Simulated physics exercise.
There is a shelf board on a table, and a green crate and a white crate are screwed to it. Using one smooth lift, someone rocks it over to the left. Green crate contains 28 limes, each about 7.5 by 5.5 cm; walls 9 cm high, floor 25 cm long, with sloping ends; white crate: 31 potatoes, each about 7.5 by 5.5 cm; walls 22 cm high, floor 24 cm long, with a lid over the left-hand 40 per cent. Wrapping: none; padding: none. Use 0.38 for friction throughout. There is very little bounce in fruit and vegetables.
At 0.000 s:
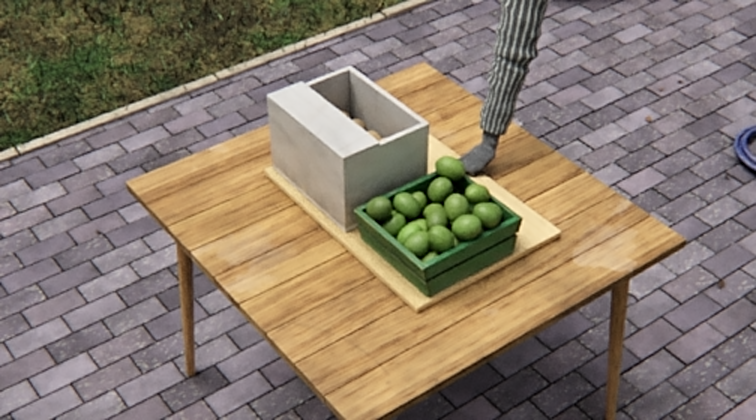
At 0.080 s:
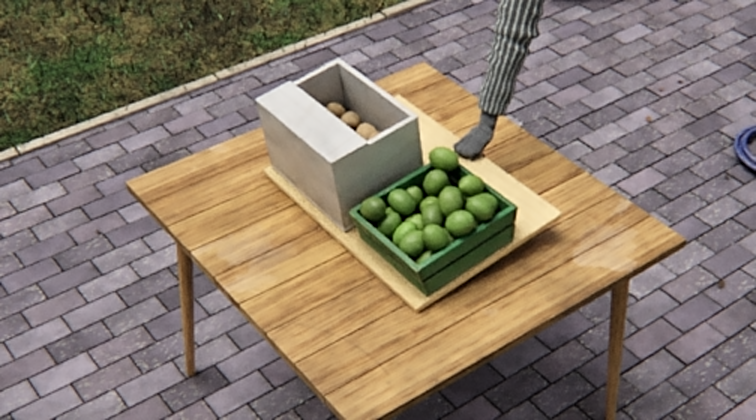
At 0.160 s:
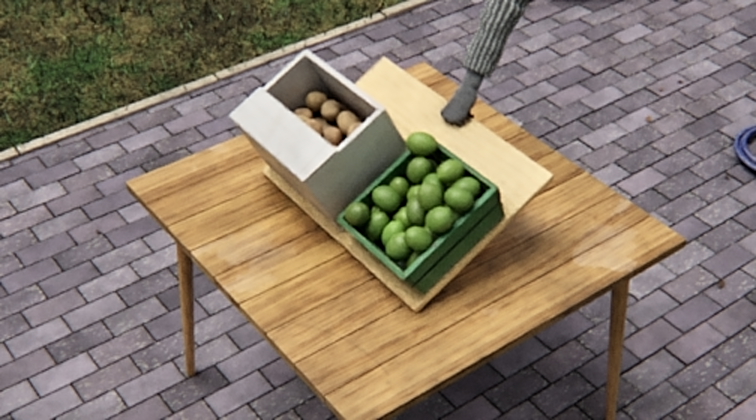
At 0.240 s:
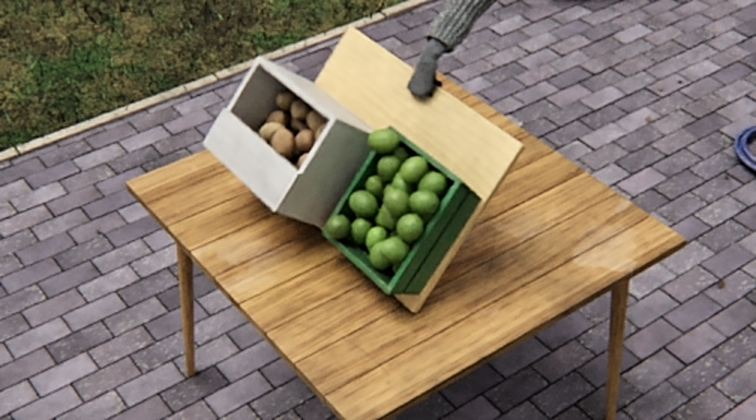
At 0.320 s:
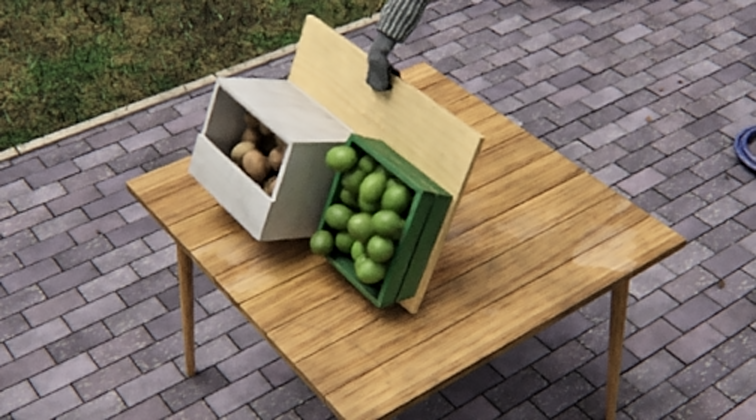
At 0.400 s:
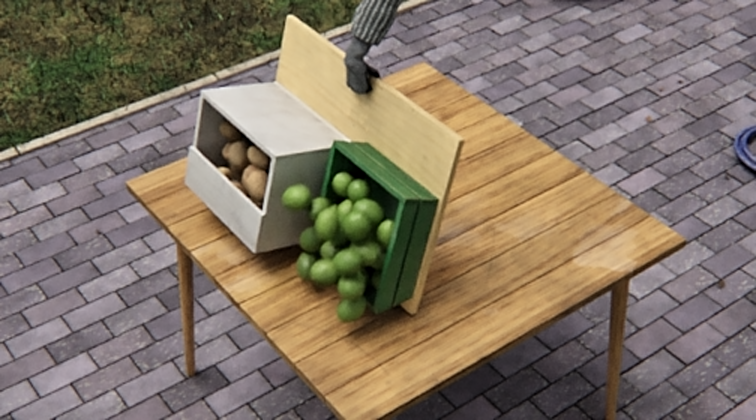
We see a gloved hand steadily tilt a board on a wooden table up and over to the left, carrying a white crate of round brown items and a green crate of limes, until several limes tumble out of the green crate.
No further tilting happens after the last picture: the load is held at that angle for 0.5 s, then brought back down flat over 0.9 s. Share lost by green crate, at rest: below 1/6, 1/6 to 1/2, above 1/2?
Kept: Less than half.
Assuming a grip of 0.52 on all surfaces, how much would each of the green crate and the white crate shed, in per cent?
That would cost the green crate 90 and the white crate 10 per cent of the load.
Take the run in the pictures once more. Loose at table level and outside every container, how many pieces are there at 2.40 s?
Near 6, give or take.
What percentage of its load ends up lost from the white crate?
White crate: 0%.
After 0.72 s, tilt 75°; green crate 4 in, 24 out and white crate 31 in, 0 out.
After 1.12 s, tilt 64°; green crate 4 in, 24 out and white crate 30 in, 1 out.
After 1.68 s, tilt 4°; green crate 4 in, 24 out and white crate 30 in, 1 out.
When it is over (at 2.40 s), green crate 4 in, 24 out and white crate 30 in, 1 out. Asked share, 24 of 28, 86 per cent.
